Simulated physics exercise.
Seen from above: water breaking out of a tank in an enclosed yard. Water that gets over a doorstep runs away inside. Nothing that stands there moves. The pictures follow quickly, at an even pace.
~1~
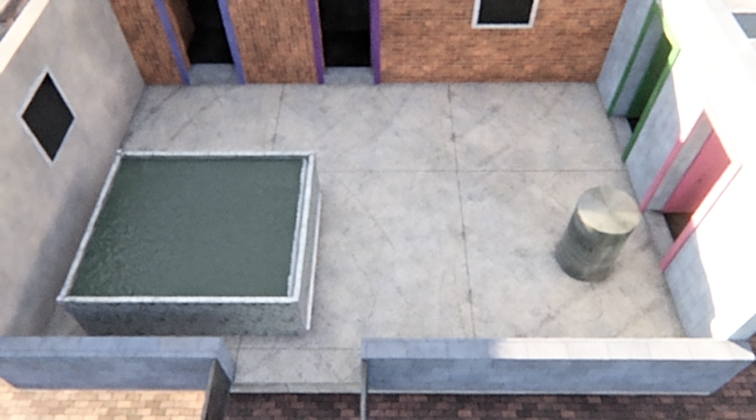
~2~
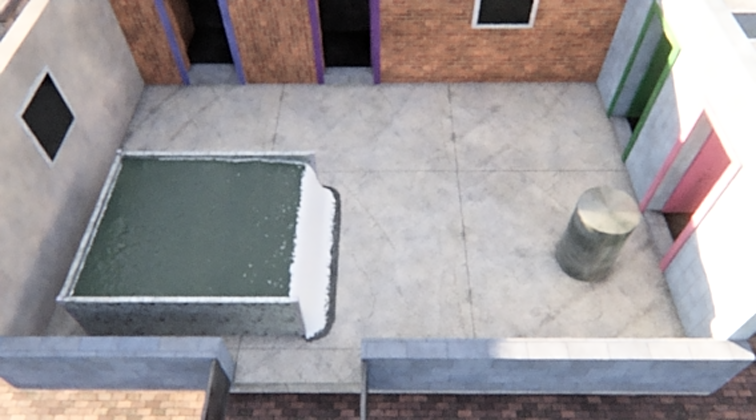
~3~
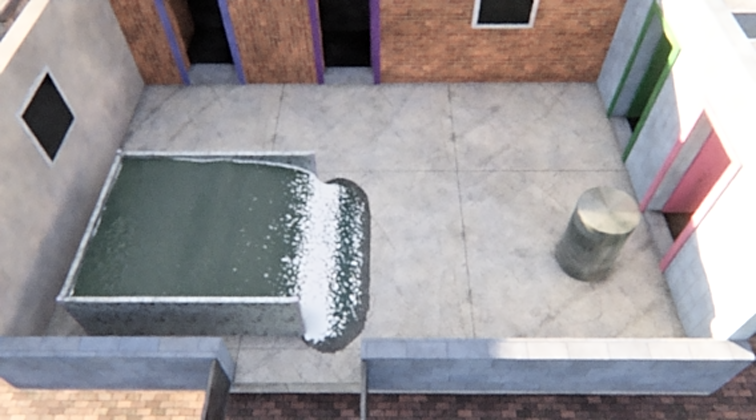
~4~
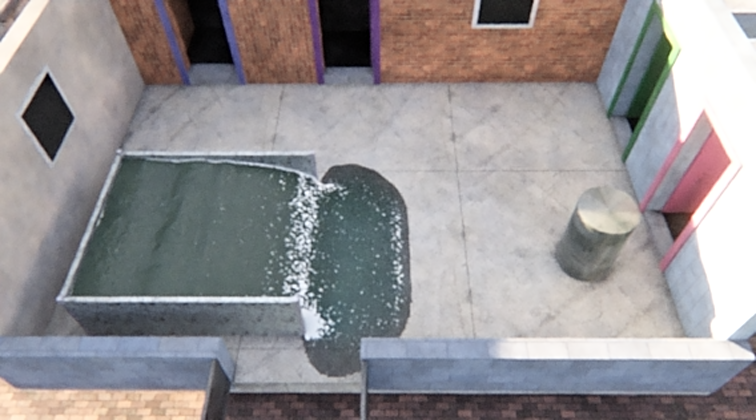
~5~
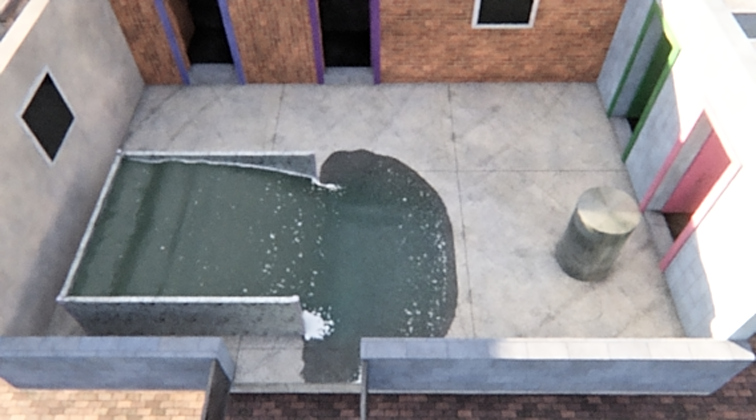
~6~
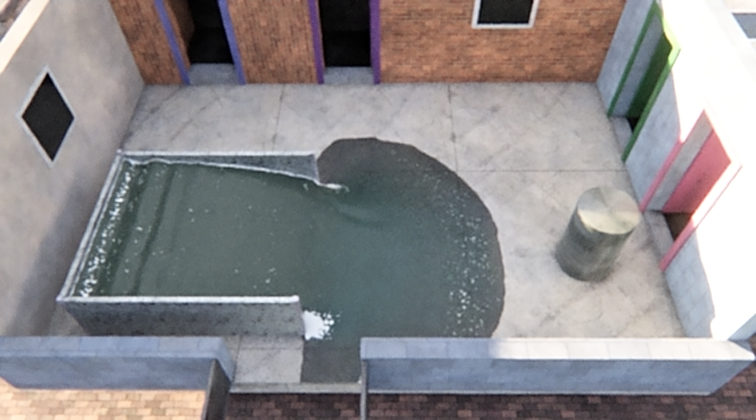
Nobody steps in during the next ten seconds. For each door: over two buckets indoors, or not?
In the end: The blue door holds within the limit; the green door floods; the pink door floods; the purple door holds within the limit.
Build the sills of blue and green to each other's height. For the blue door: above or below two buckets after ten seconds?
Blue is over.
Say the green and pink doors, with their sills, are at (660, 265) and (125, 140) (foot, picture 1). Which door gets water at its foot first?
It is the green door.
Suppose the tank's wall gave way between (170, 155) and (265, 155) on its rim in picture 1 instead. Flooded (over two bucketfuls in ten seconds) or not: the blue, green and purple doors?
Then: The blue one lets more in; the green one is over; the purple one floods.
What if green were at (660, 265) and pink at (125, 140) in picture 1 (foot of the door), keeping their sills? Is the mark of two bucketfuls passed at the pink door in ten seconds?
Then: Pink door is over.
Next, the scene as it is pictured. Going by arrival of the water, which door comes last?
Last comes the blue door.
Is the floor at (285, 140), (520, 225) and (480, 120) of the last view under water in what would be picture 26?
One after the other: Not flooded, wet, covered.
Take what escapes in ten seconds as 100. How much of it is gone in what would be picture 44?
Some 70 per cent.
A moment on, water covers 50 % of the floor; the blue door not reached, the green door not reached, the pink door wet at the sill, nothing in, the purple door not reached.
Next, water covers 60 % of the floor; the blue door not reached, the green door under two buckets in, the pink door under two buckets in, the purple door not reached.
Then, water covers 60 % of the floor; the blue door not reached, the green door far over two buckets in, the pink door far over two buckets in, the purple door wet at the sill, nothing in.
Later, water covers 80 % of the floor; the blue door wet at the sill, nothing in, the green door far over two buckets in, the pink door far over two buckets in, the purple door wet at the sill, nothing in.
In the end, water covers 95 % of the floor; the blue door wet at the sill, nothing in, the green door far over two buckets in, the pink door far over two buckets in, the purple door wet at the sill, nothing in.
